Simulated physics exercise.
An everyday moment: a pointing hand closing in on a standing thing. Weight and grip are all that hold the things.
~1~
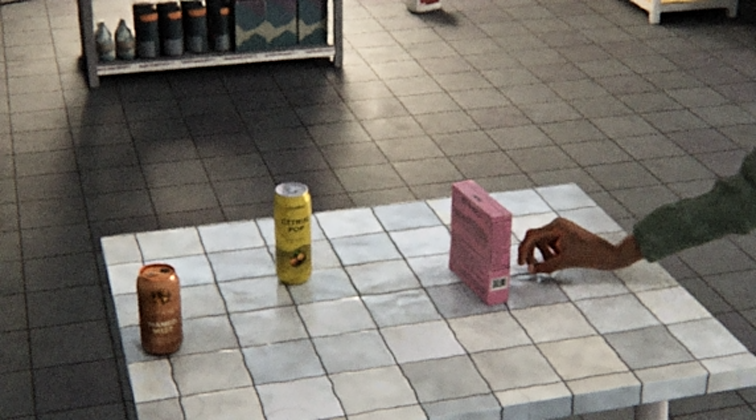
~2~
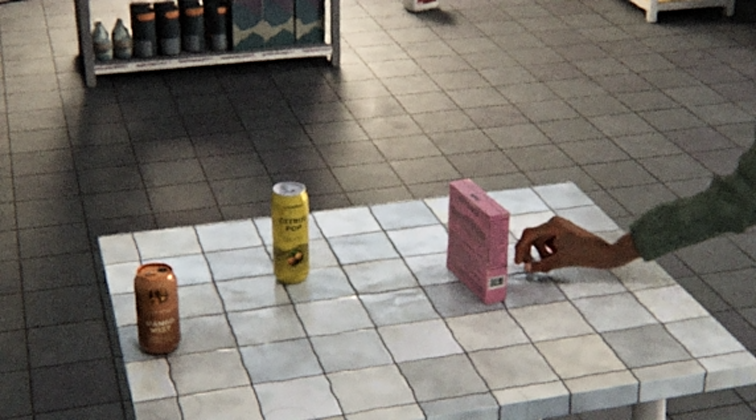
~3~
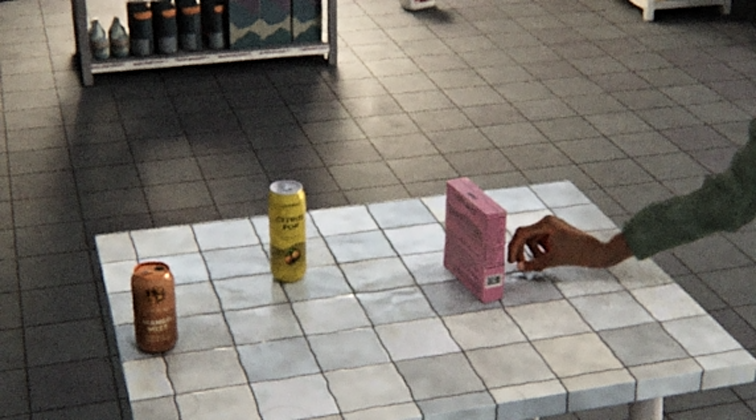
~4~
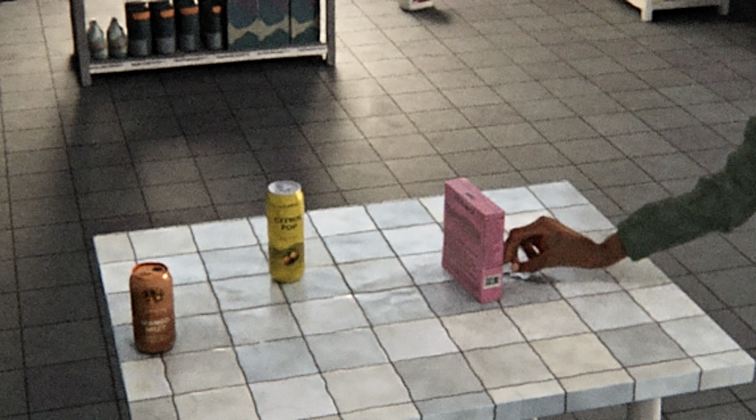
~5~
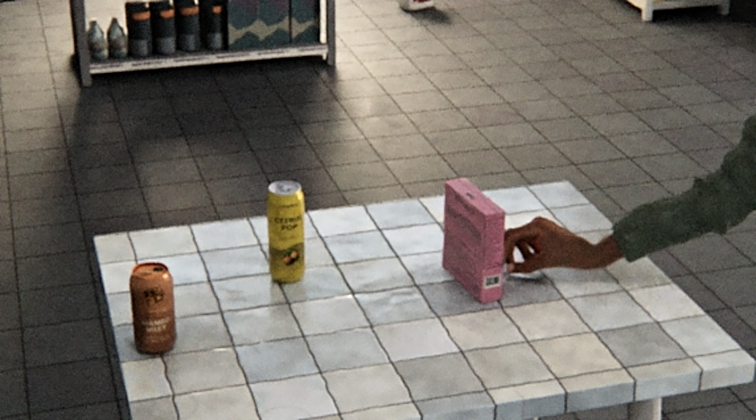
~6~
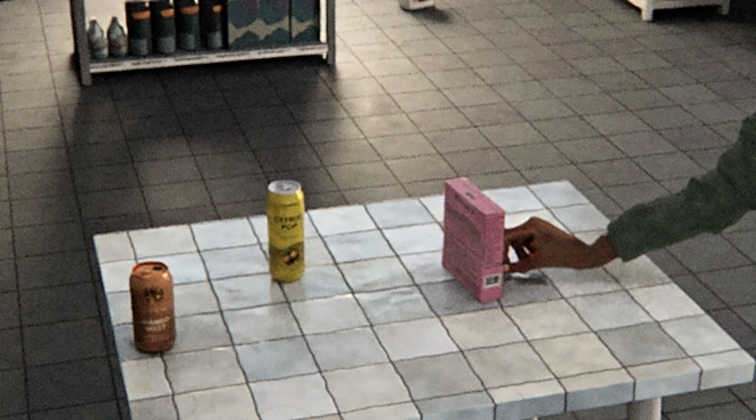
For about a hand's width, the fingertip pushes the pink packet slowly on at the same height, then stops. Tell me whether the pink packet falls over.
Is not felled.
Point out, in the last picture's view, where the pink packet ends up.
At about (405, 251).
Then, 0.70 s on from there, pink packet shifted a little near (453, 242).
Then, 1.30 s on from there, pink packet shifted about its own width near (424, 247).
In the end, moved from the start, pink packet. At the end, from the last picture's camera, pink packet near (405, 251).
